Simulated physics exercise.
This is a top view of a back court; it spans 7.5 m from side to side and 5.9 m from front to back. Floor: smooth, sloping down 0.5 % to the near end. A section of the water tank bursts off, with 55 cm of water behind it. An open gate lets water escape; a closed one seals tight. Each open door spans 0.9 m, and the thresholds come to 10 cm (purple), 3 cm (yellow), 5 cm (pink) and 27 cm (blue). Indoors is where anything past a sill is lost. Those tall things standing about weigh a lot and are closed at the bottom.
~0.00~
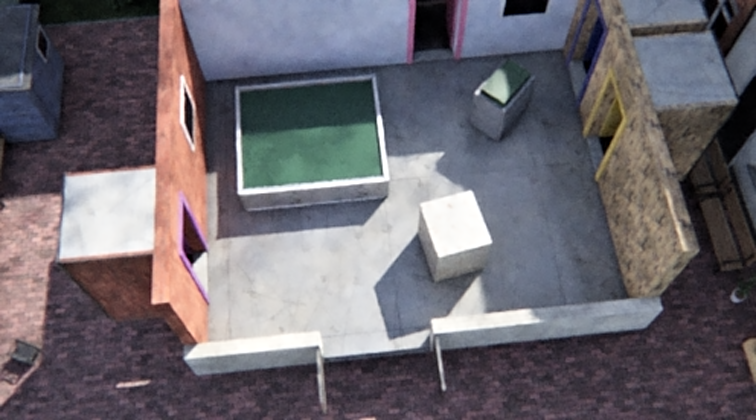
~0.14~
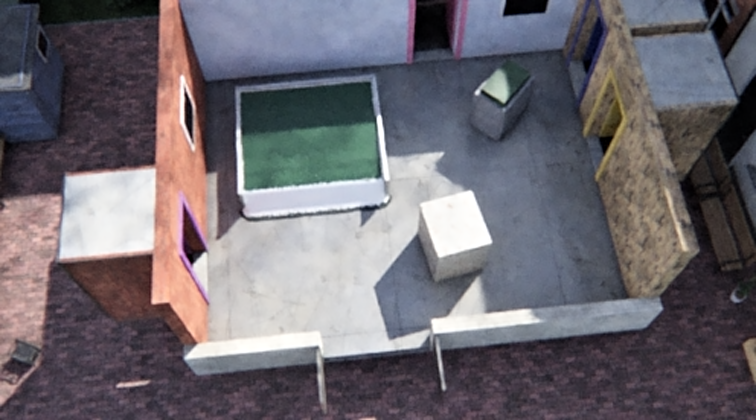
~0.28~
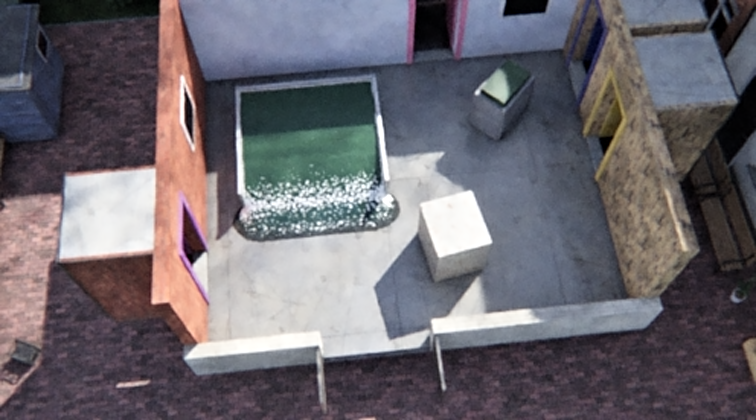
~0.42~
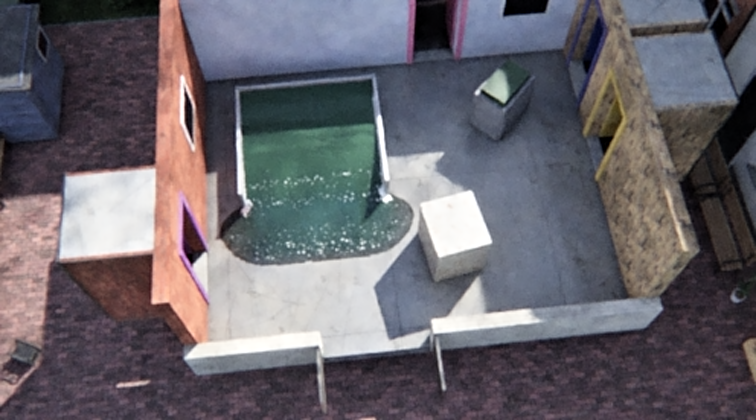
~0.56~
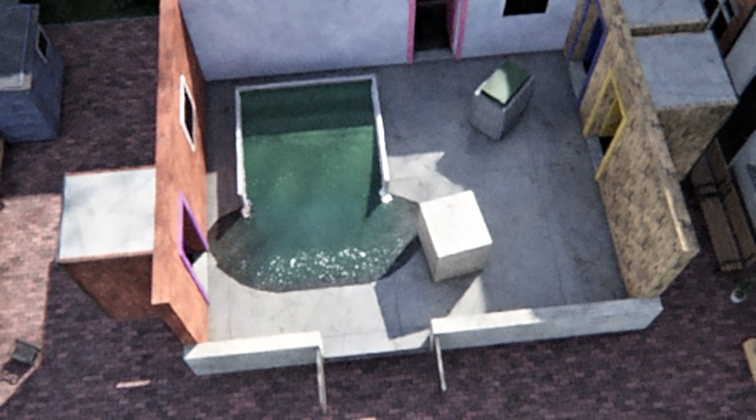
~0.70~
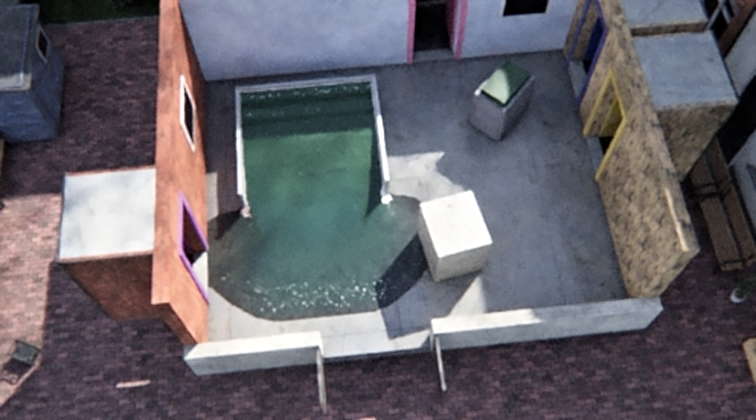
Walled courtyard with a white-rimmed tank of green water, its near side giving way and water spreading across the grey floor.
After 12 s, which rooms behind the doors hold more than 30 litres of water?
The purple door lets in more than the limit; the yellow door lets in less than the limit; the pink door lets in less than the limit; the blue door lets in less than the limit.
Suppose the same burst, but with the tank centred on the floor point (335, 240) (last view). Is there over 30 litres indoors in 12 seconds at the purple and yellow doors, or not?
For the purple door, the amount is acceptable; for the yellow door, the amount is acceptable.
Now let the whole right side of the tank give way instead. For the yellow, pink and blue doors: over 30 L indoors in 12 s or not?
The yellow door comes out more than that, the pink door more than that and the blue door less than that.
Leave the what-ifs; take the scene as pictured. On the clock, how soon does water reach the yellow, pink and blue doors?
Yellow = 5.5 s, pink = 9.0 s, blue = 8.0 s.
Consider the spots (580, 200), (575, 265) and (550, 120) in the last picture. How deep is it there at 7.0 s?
Approximately 6, 3 and 1 centimetres, going through them in turn.
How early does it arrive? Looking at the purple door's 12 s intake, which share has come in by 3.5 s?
About 45%.
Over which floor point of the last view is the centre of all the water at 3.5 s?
Its balance point lies near (315, 246).
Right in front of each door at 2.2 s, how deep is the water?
Centimetres: Purple 12 / yellow 0 / pink 0 / blue 0.
After 1.4 s water covers 35 % of the floor and is deepest (33 cm) near (301, 346); purple door 12 cm at the sill, 0 L in, yellow door not reached, pink door not reached, blue door not reached.
After 2.2 s water covers 35 % of the floor and is deepest (42 cm) near (219, 355); purple door 12 cm at the sill, 2 L in, yellow door not reached, pink door not reached, blue door not reached.
After 3.5 s water covers 45 % of the floor and is deepest (25 cm) near (209, 356); purple door 21 cm at the sill, 34 L in, yellow door not reached, pink door not reached, blue door not reached.
After 7.0 s water covers 65 % of the floor and is deepest (14 cm) near (206, 100); purple door 8 cm at the sill, 79 L in, yellow door 3 cm at the sill, 0 L in, pink door not reached, blue door not reached.
After 12.0 s water covers 95 % of the floor and is deepest (8 cm) near (549, 55); purple door 3 cm at the sill, 79 L in, yellow door 3 cm at the sill, 1 L in, pink door 2 cm at the sill, 0 L in, blue door 5 cm at the sill, 0 L in.
